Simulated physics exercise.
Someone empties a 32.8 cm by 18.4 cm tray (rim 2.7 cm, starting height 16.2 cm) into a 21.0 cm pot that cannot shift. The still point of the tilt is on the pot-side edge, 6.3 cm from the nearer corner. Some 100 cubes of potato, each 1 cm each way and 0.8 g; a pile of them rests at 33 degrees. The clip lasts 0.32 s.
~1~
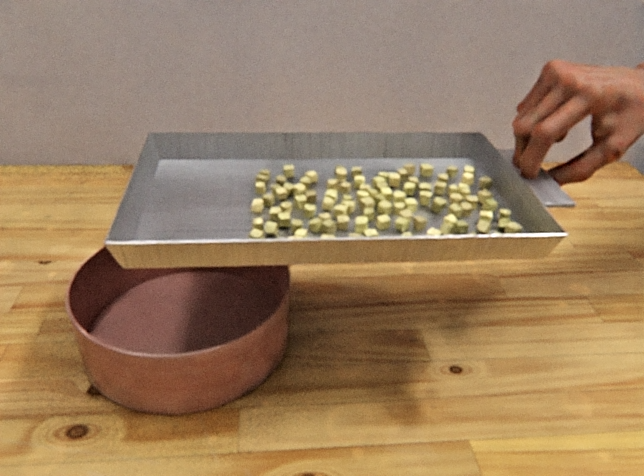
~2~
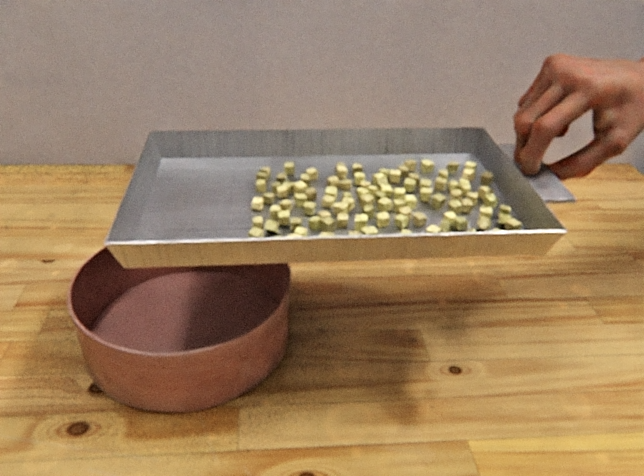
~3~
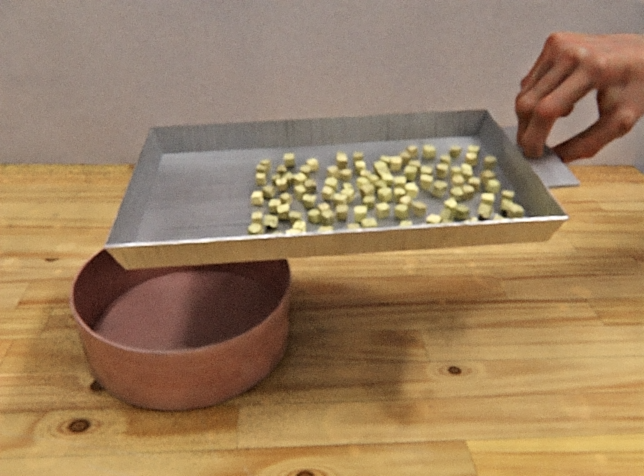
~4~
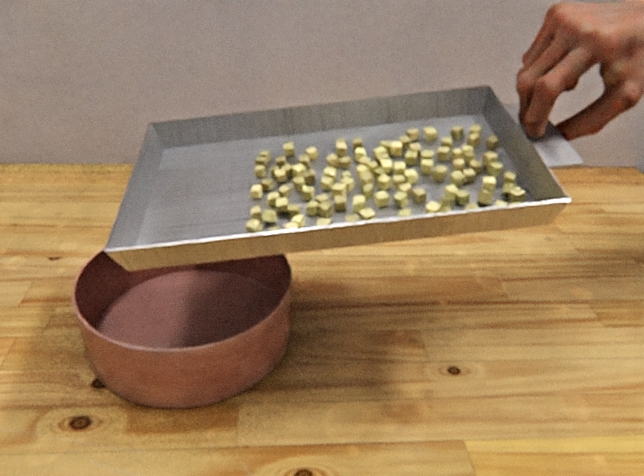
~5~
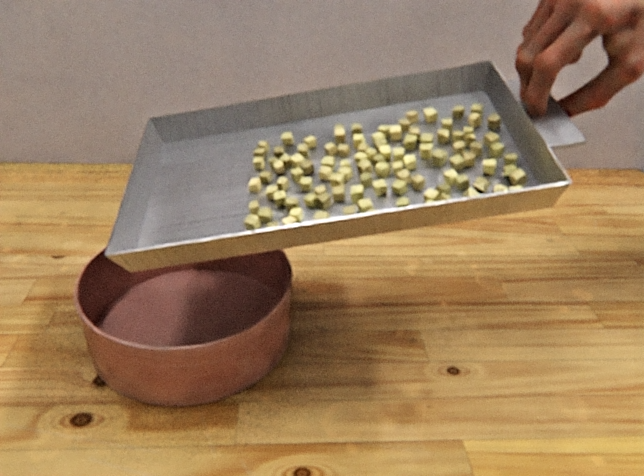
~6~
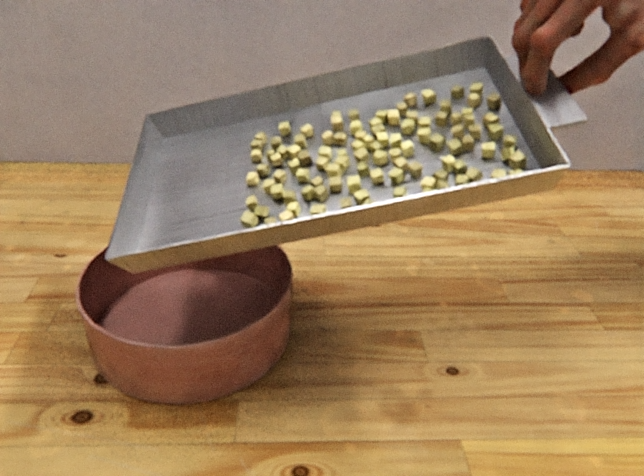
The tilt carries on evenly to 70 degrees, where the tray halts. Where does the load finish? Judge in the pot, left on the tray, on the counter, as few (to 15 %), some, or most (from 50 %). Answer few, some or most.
Pot few, tray some, counter most.
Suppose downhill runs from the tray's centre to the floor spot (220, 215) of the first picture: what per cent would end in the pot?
About 10 per cent.
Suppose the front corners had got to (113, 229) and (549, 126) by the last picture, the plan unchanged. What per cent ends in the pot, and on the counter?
Pot 15, counter 35.
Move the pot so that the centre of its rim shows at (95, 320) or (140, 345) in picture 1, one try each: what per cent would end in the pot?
About 65 and 70 per cent.
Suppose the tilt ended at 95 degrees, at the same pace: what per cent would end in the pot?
It would be near 10 per cent.
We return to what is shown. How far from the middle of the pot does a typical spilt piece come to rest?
Roughly 22 cm.
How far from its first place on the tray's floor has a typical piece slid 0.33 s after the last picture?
Some 3 cm.
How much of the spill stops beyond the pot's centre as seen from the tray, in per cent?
Some 100 per cent.
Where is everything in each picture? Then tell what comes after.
The first frame shows tray tilt 0 degrees, front corners at (118, 237) and (553, 229); middle of the pieces at (380, 201); pot at (182, 278).
The second frame shows tray tilt 1 degrees, front corners at (118, 237) and (553, 225); middle of the pieces at (380, 198).
The third frame shows tray tilt 5 degrees, front corners at (118, 240) and (554, 212), lowest corner left front; middle of the pieces at (381, 187).
The fourth frame shows tray tilt 10 degrees, front corners at (117, 243) and (556, 195), lowest corner left front; middle of the pieces at (381, 174).
The fifth frame shows tray tilt 14 degrees, front corners at (117, 246) and (556, 177), lowest corner left front; middle of the pieces at (383, 170).
The sixth frame shows tray tilt 19 degrees, front corners at (117, 249) and (555, 160), lowest corner left front; middle of the pieces at (380, 158); pot at (188, 273).
Then, 0.33 s after the last picture, tilt 44 degrees; the tray holds 100 %, the pot 0 %.
Then, 0.56 s after the last picture, tilt 61 degrees; the tray holds 95 %, the pot 0 %.
Then, 0.90 s after the last picture, tilt 70 degrees; the tray holds 40 %, the pot 0 %.
In the end, pot 0 %, tray 30 %, counter 70 %.
